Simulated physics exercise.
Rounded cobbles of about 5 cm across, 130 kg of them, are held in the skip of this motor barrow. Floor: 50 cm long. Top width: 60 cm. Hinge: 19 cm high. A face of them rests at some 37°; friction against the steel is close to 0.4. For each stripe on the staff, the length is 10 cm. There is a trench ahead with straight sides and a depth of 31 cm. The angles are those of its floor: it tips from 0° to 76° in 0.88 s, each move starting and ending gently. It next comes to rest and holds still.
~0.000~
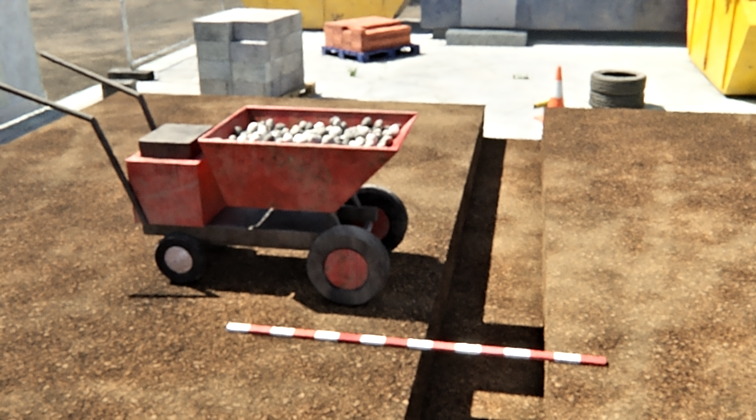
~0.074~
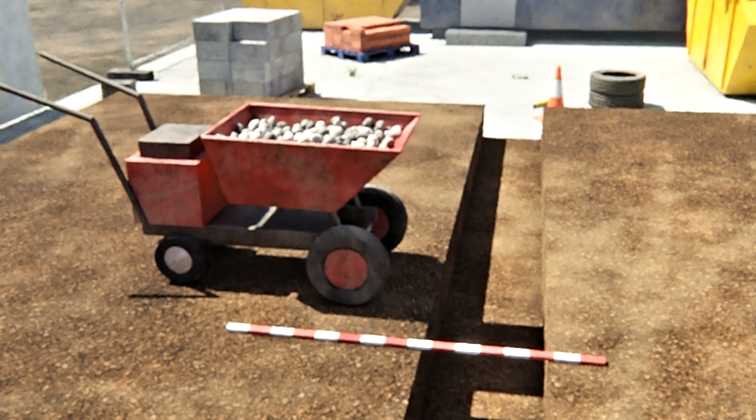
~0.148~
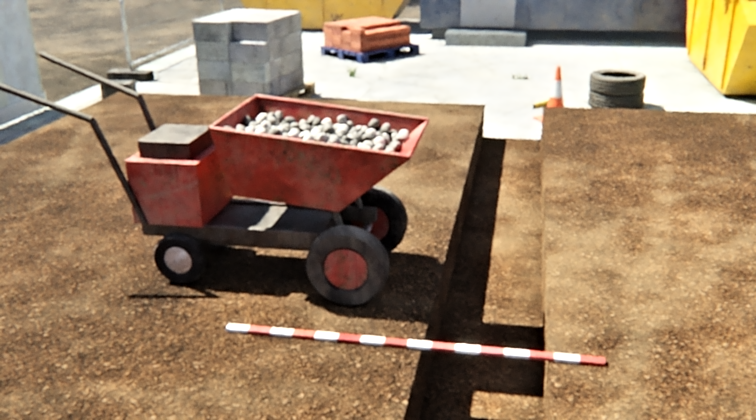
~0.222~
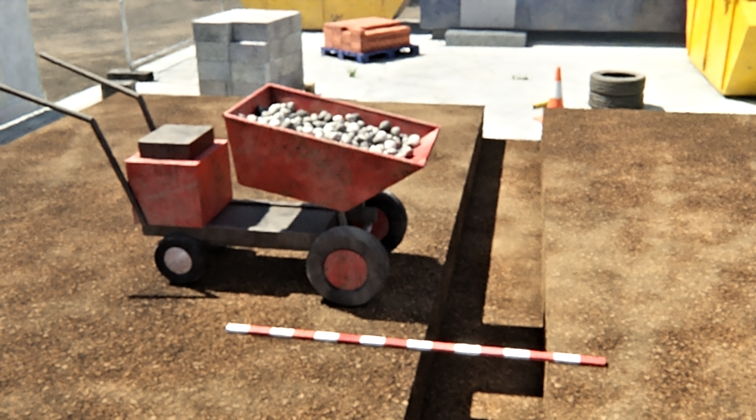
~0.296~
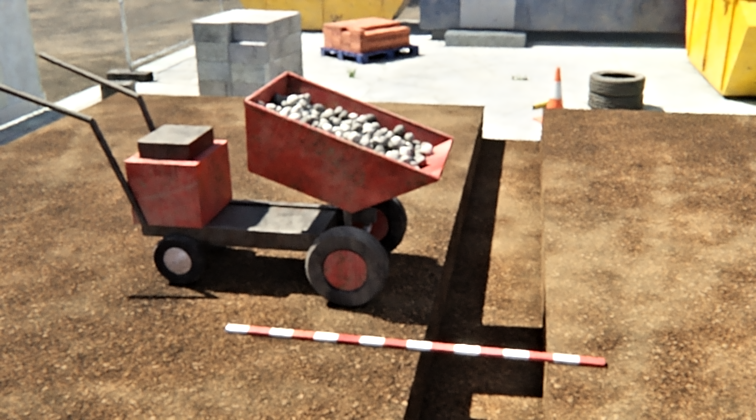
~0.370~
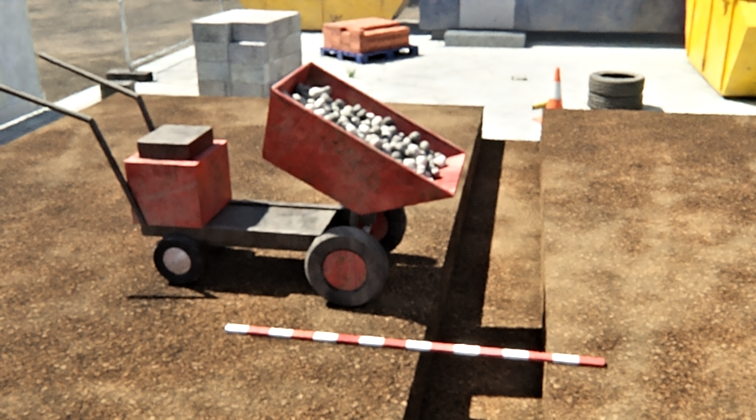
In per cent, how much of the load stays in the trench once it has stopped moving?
I would say about 80 per cent.
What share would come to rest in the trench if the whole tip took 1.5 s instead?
Trench share: Approx. 90%.
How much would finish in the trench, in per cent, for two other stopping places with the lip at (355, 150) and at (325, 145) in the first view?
About 100 per cent from the first spot, about 100 from the second.
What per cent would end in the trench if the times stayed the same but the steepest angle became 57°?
I'd expect around 65 in a hundred.
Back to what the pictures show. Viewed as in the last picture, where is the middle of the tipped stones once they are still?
The stones end up centred near (516, 333).
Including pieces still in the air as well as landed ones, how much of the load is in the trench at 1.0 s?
Close to 40 per cent has got there by then.
After 0.7 s the floor is at 64°; 100 % in the skip; the foremost stones are at (488, 244).
After 1.0 s the floor is at 76°; 51 % in the skip, 42 % in the trench, 8 % past the trench; the foremost stones are at (584, 302).
After 1.3 s the floor is at 76°; 8 % in the skip, 73 % in the trench, 20 % past the trench; the foremost stones are at (722, 308).
After 3.3 s the floor is at 76°; 0 % in the skip, 80 % in the trench, 20 % past the trench; the foremost stones are past the picture's edge.
